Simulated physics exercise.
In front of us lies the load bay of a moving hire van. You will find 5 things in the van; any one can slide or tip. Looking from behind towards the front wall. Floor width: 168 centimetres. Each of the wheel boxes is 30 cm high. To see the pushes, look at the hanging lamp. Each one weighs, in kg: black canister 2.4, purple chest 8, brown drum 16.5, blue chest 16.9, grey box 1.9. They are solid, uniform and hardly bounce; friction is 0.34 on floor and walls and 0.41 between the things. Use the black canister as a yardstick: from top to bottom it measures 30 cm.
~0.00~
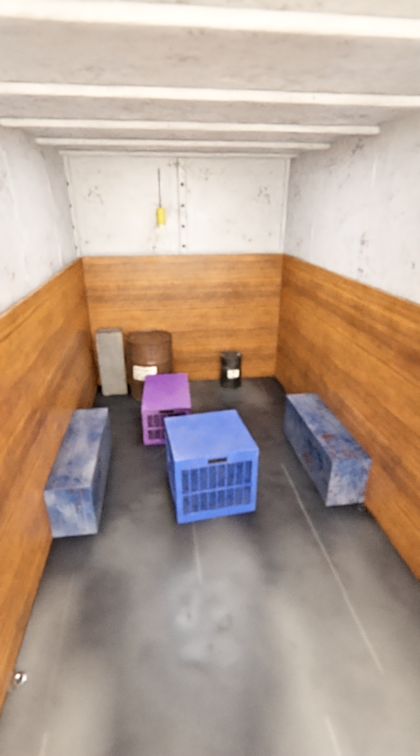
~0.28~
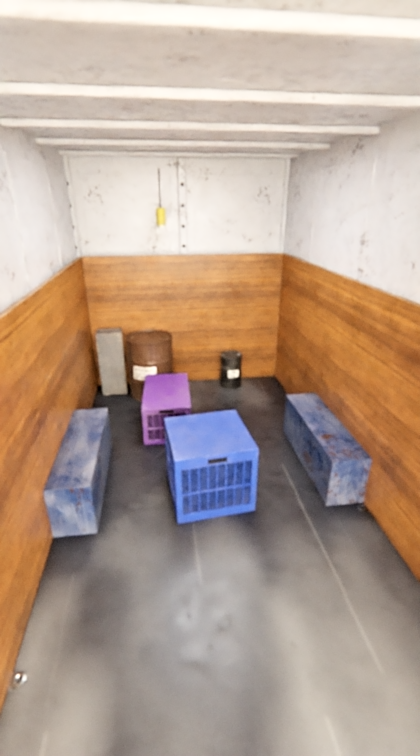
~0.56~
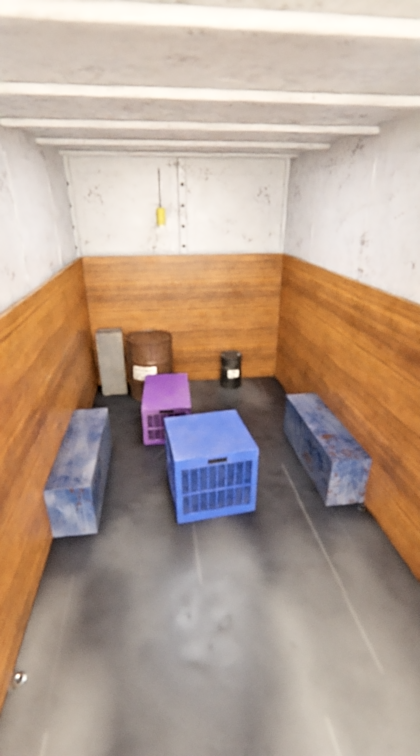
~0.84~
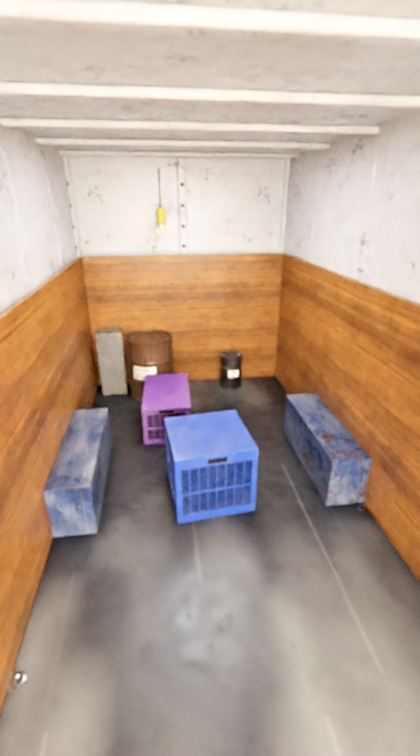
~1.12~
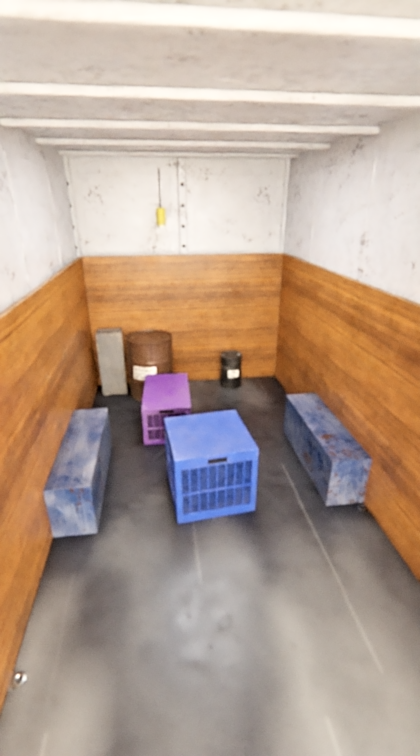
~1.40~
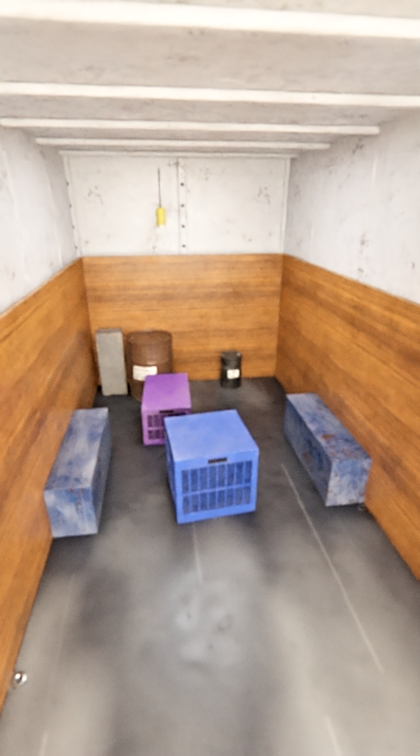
Nothing visibly moves among the chests, drums and grey box in the van's load bay.
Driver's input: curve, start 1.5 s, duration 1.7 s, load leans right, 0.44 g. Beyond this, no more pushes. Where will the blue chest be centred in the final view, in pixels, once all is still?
Centred near (279, 456).
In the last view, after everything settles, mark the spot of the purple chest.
It ends up near (264, 400).
After 2.20 s, force 0.44 g right; blue chest slid 12 cm near (229, 461); grey box slid 12 cm; purple chest slid 12 cm.
After 2.50 s, force 0.44 g right; blue chest slid 32 cm near (262, 458); grey box slid 33 cm; purple chest slid 31 cm.
After 2.70 s, force 0.44 g right; blue chest slid 42 cm near (279, 456); grey box slid 50 cm; brown drum slid 48 cm.
After 2.90 s, force 0.44 g right; blue chest slid 42 cm near (279, 456); grey box leaning 6°; brown drum slid 70 cm.
At rest (3.9 s), not toppled but over 15 cm from the start, black canister, purple chest, brown drum, blue chest and grey box. In the last view, blue chest near (279, 456).
